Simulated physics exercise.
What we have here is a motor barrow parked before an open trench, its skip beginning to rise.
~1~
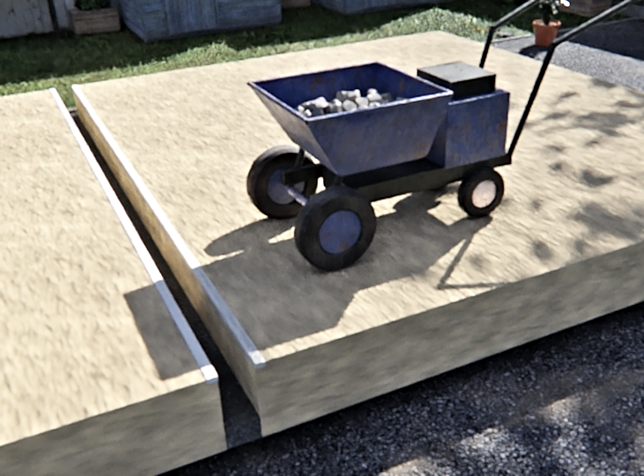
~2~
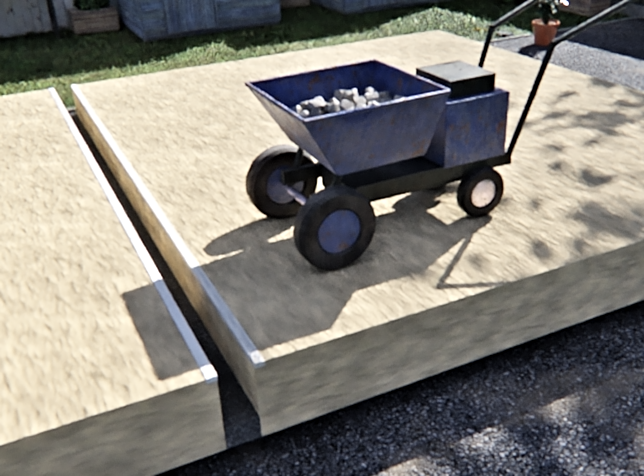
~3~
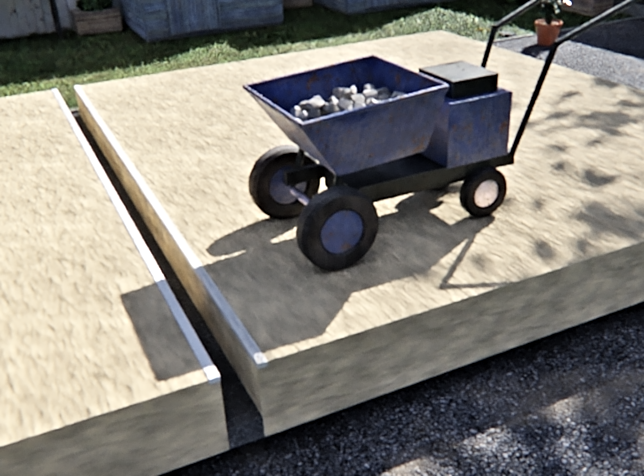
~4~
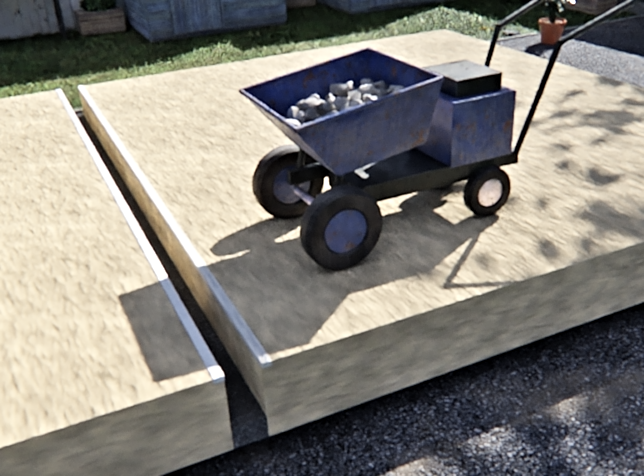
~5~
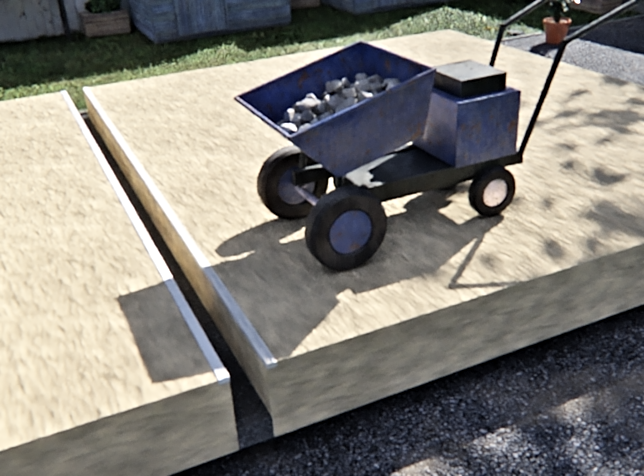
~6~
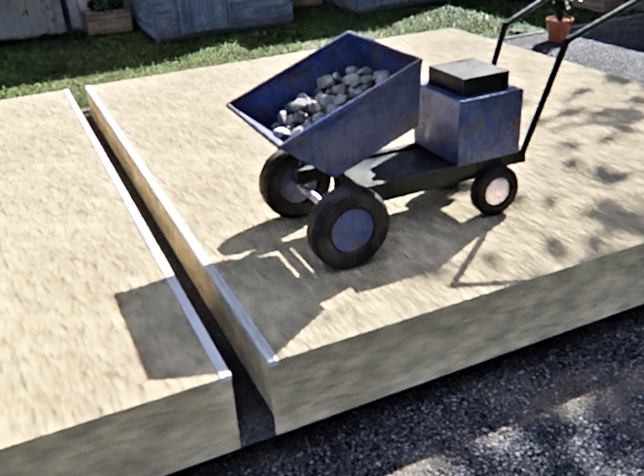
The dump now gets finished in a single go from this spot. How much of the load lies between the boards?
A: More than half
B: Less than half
More than half (A).
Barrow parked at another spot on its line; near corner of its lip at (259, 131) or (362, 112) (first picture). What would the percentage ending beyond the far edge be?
The first position yields around 70 per cent; the second yields around 0 per cent.
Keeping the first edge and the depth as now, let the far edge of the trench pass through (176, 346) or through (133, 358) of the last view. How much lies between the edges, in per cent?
Lab note: Case 1 around 90 %, case 2 90 %.
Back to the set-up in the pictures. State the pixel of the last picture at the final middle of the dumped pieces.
(192, 290).
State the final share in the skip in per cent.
Something like 5 in every hundred.
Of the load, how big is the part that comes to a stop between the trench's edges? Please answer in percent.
Around 75 in every hundred pieces.
Just after the last frame, skip tipped steeply; every one in the skip.
A moment on, skip tipped right over; the larger part in the skip; just a few short of the trench; about a tenth in or heaped over the trench; just a few beyond it; just a few falling.
Further on, skip tipped right over; roughly a third in the skip; about a tenth short of the trench; roughly half in or heaped over the trench; about a tenth beyond it.
When it is over, skip tipped right over; about a tenth in the skip; about a tenth short of the trench; the larger part in or heaped over the trench; about a tenth beyond it.
